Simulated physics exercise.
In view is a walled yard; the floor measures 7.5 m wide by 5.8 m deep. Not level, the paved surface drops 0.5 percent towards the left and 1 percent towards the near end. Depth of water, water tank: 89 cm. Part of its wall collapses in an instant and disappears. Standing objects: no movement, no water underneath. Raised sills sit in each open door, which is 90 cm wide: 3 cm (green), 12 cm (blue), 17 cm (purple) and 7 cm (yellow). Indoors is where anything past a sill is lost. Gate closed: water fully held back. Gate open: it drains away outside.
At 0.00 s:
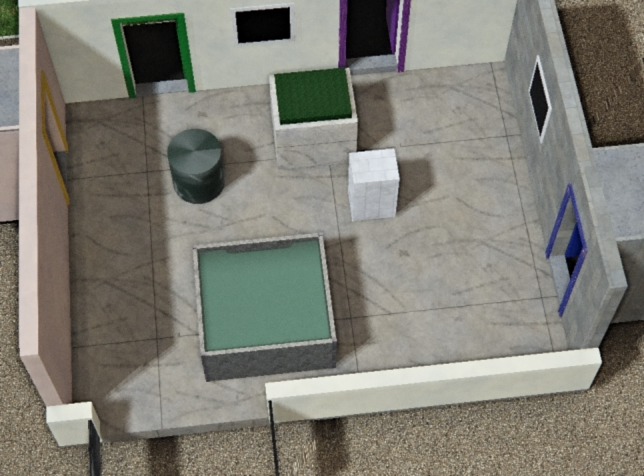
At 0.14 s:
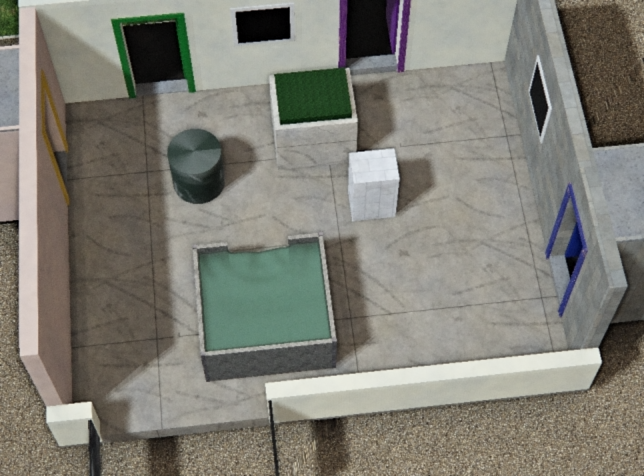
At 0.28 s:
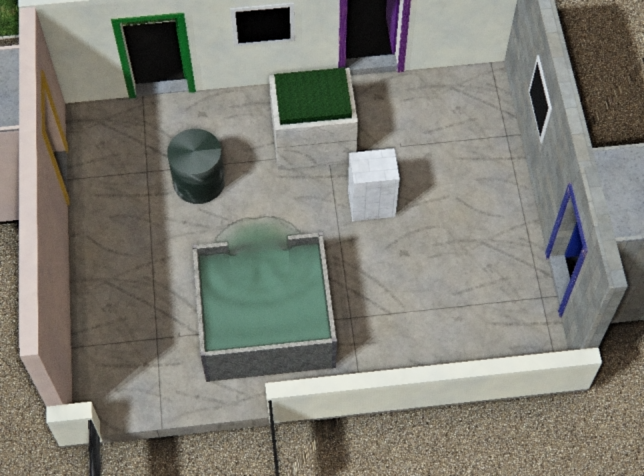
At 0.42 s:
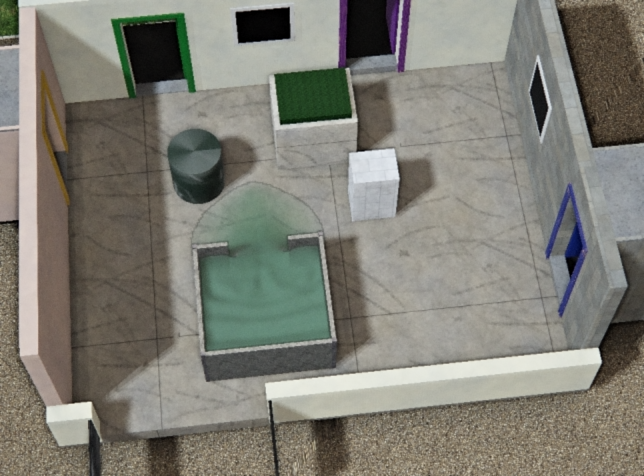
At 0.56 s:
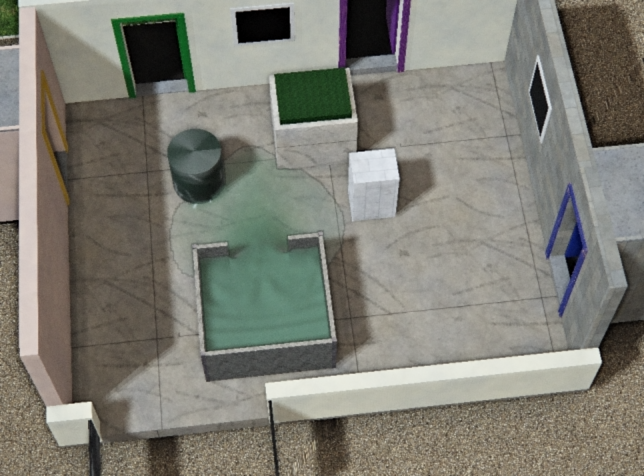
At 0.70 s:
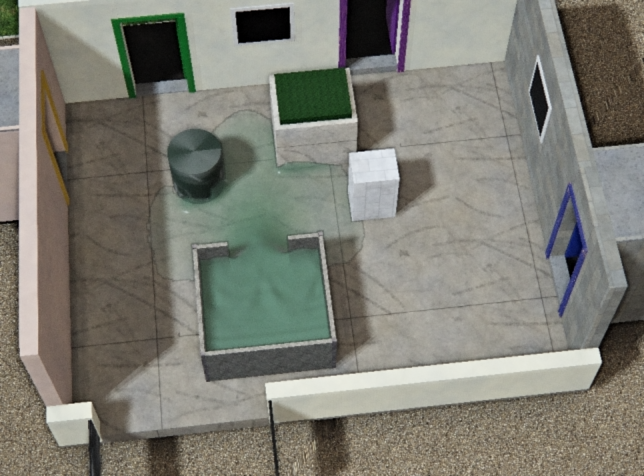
Walled yard with a tank of green water, its far wall opening and water spreading across paving between a drum and blocks.
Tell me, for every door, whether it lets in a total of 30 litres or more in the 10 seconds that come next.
For every door: The green door does; the blue door does not; the purple door does not; the yellow door does.
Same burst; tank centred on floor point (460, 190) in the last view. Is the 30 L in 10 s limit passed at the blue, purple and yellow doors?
Well, against that limit, at blue it's within bounds, at purple it's too much, and at yellow it's too much.
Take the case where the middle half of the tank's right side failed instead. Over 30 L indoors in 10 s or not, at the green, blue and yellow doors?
So green stays lower, blue tops it, yellow stays lower.
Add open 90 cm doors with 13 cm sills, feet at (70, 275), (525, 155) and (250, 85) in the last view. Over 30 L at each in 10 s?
The first one doesn't reach it, the second one doesn't reach it, and the third one exceeds it.
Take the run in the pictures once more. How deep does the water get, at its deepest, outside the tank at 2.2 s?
Depth max: Approx. 40 cm.
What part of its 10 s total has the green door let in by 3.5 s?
Roughly 40%.
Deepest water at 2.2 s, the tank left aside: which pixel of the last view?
The spot is near (257, 92) in the last view.
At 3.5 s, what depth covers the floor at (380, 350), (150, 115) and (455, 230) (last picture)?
First spot near 0 cm, second near 6 cm, third near 1 cm.
After 1.4 s water covers 25 % of the floor and is deepest (42 cm) near (264, 262); green door 5 cm at the sill, 0 L in, blue door not reached, purple door not reached, yellow door not reached.
After 2.2 s water covers 50 % of the floor and is deepest (40 cm) near (257, 92); green door 9 cm at the sill, 6 L in, blue door not reached, purple door 4 cm at the sill, 0 L in, yellow door 13 cm at the sill, 13 L in.
After 3.5 s water covers 60 % of the floor and is deepest (26 cm) near (247, 93); green door 7 cm at the sill, 24 L in, blue door 3 cm at the sill, 0 L in, purple door 4 cm at the sill, 0 L in, yellow door 16 cm at the sill, 40 L in.
After 6.0 s water covers 85 % of the floor and is deepest (18 cm) near (74, 423); green door 6 cm at the sill, 49 L in, blue door 5 cm at the sill, 0 L in, purple door 5 cm at the sill, 0 L in, yellow door 11 cm at the sill, 91 L in.
After 10.0 s water covers 95 % of the floor and is deepest (12 cm) near (74, 423); green door 5 cm at the sill, 64 L in, blue door 4 cm at the sill, 0 L in, purple door 4 cm at the sill, 0 L in, yellow door 7 cm at the sill, 106 L in.
